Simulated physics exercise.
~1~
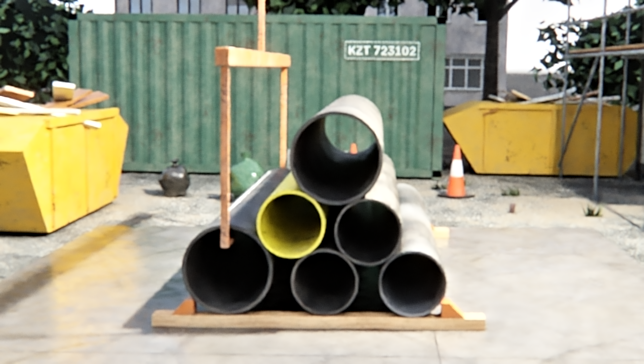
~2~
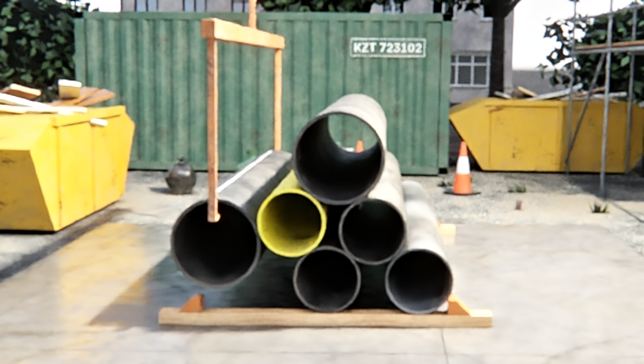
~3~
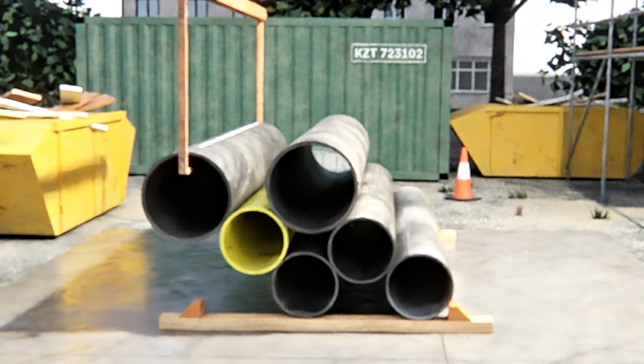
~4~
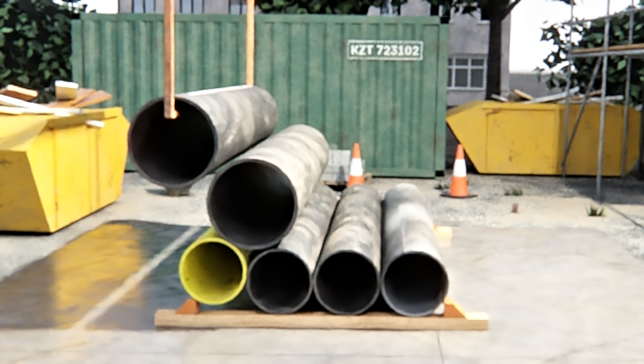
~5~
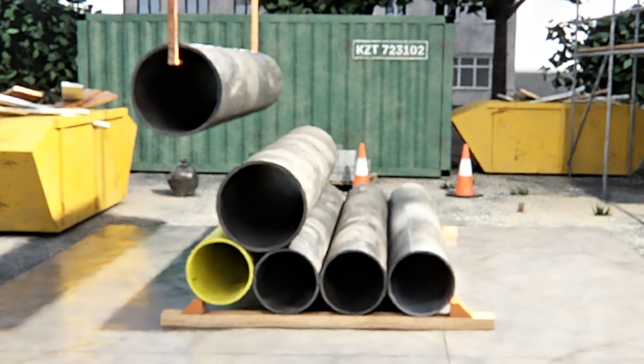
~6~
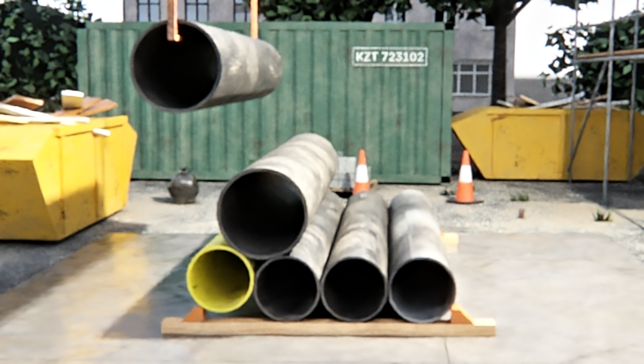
A grey pipe is lifted from the stack, and the yellow one drops left onto the bearer.
